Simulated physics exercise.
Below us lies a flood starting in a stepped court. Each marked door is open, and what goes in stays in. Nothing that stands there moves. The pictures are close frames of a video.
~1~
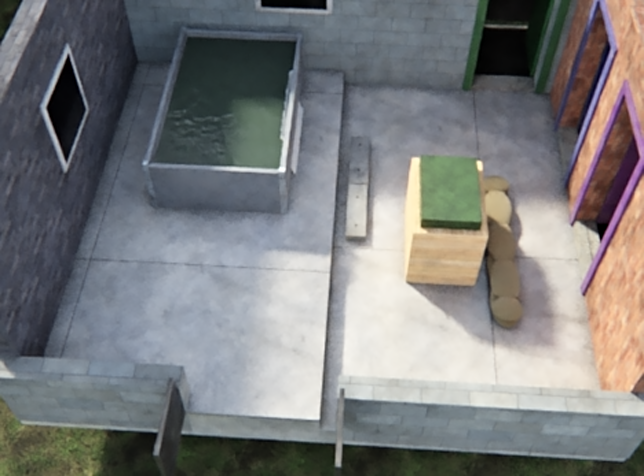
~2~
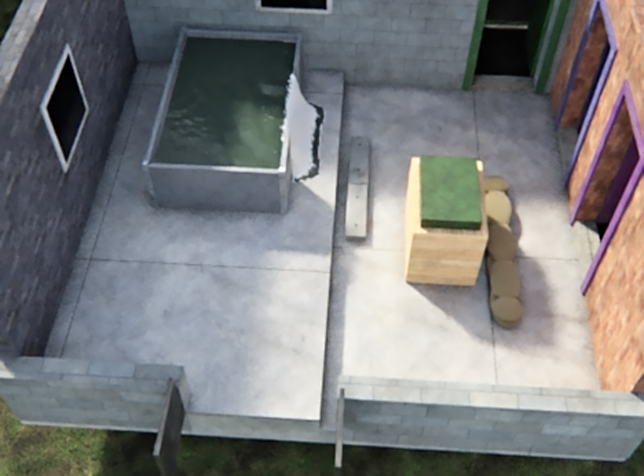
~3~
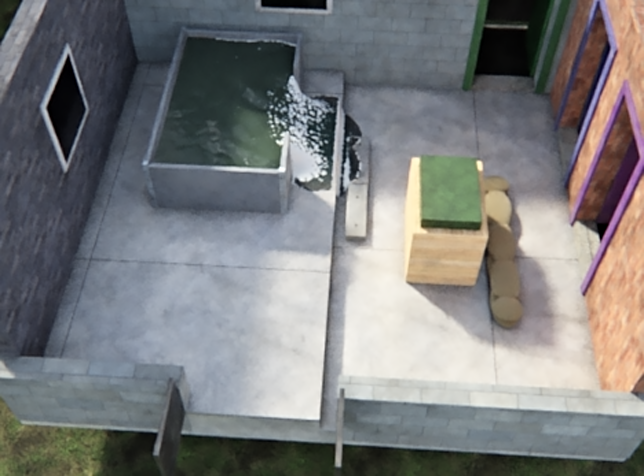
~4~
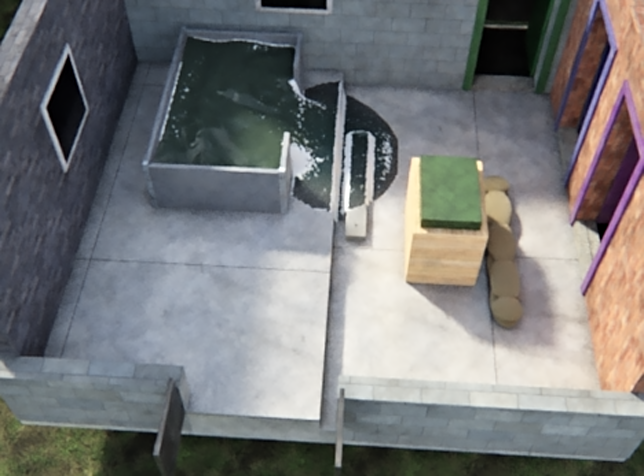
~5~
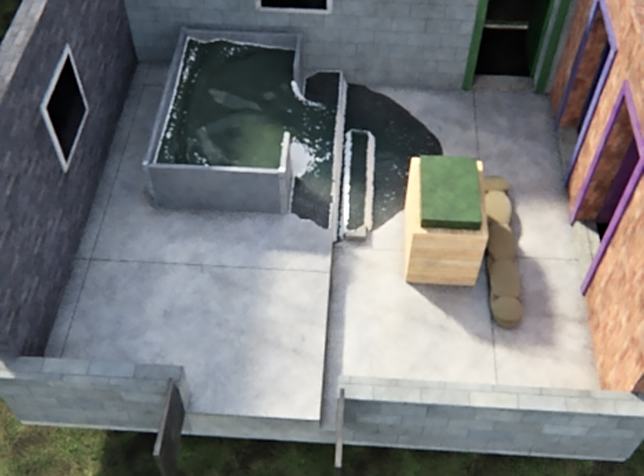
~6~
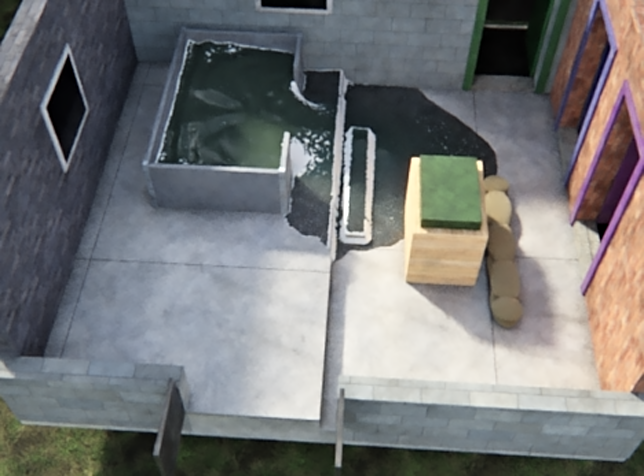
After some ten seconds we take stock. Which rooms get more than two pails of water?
One by one: The purple door holds within the limit; the green door floods; the blue door floods.
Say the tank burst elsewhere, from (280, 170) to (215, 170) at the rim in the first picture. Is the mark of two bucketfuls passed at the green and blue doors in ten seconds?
Then: The green door is under; the blue door stays under.
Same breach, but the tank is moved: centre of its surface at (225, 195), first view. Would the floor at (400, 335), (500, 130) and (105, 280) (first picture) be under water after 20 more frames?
In that order: Covered, covered, not flooded.
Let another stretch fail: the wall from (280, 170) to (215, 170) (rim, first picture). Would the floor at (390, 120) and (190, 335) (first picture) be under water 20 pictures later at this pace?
In that order: Dry, under water.
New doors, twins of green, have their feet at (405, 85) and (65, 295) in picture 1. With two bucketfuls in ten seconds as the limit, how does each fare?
One after the other: Passes that mark, keeps below it.
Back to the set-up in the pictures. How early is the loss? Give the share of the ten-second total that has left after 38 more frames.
Roughly 80 per cent.
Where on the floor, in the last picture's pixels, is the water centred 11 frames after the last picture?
Near (330, 147).
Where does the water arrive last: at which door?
That is the purple one.
A moment on, water covers 35 % of the floor; the purple door not reached, the green door wet at the sill, nothing in, the blue door under two buckets in.
Next, water covers 45 % of the floor; the purple door wet at the sill, nothing in, the green door under two buckets in, the blue door far over two buckets in.
Then, water covers 55 % of the floor; the purple door wet at the sill, nothing in, the green door far over two buckets in, the blue door far over two buckets in.
Later, water covers 55 % of the floor; the purple door wet at the sill, nothing in, the green door far over two buckets in, the blue door far over two buckets in.
In the end, water covers 55 % of the floor; the purple door wet at the sill, nothing in, the green door far over two buckets in, the blue door far over two buckets in.
